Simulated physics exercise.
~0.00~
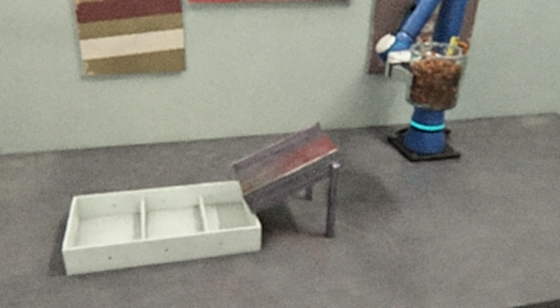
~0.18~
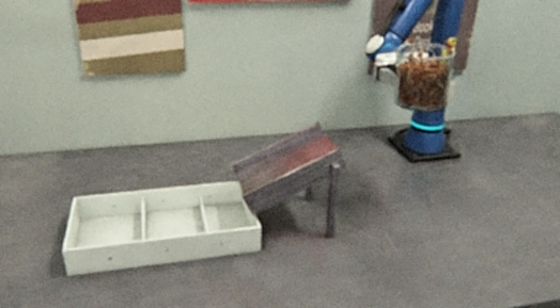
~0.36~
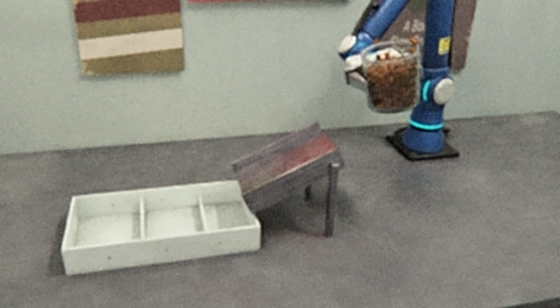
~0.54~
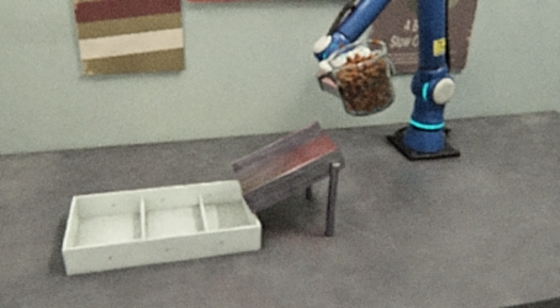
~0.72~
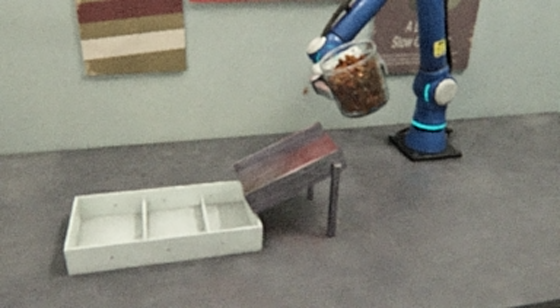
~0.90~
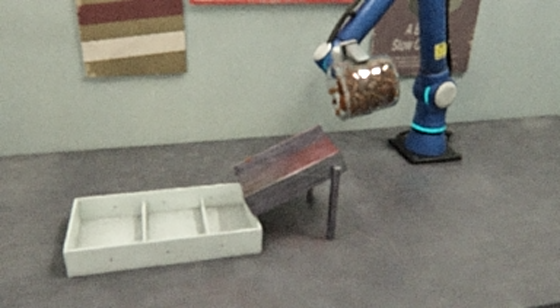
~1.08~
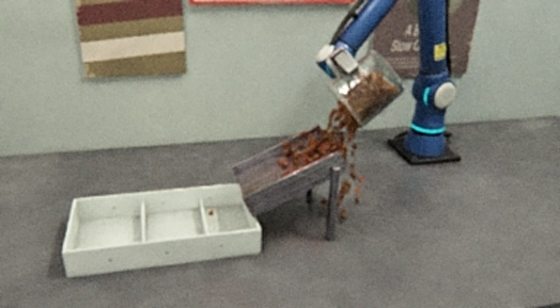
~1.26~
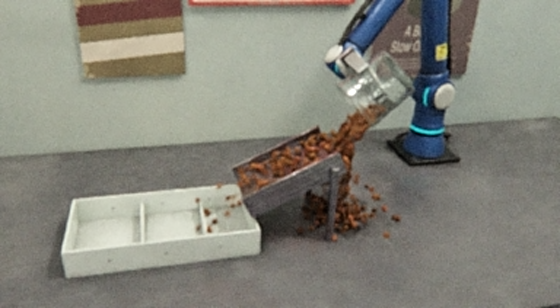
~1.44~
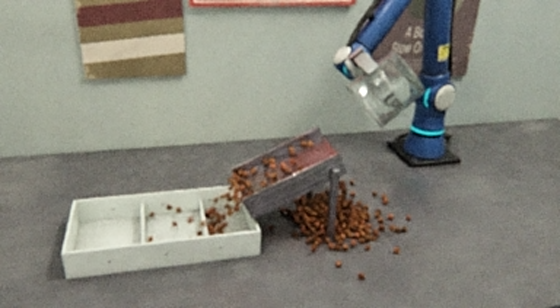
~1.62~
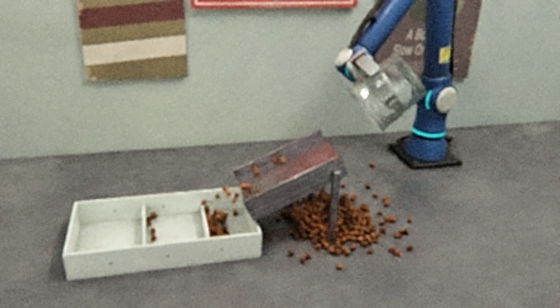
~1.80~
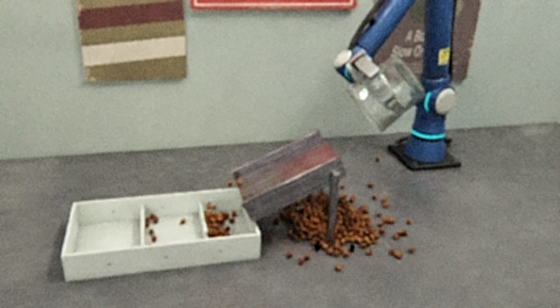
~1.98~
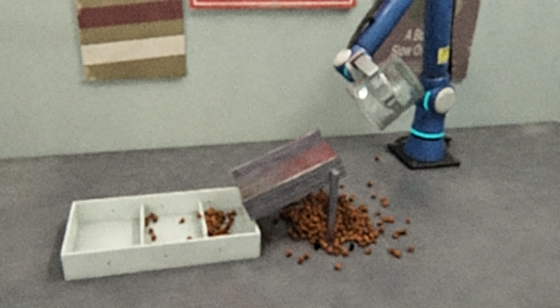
The video shows a blue robot arm carrying a clear beaker of brown pellets left toward a sloping chute and tipping it over. Some pellets slide into the divided white box, mostly its nearest section, while most spill into a pile beneath the chute, and the emptied beaker stays tilted above.
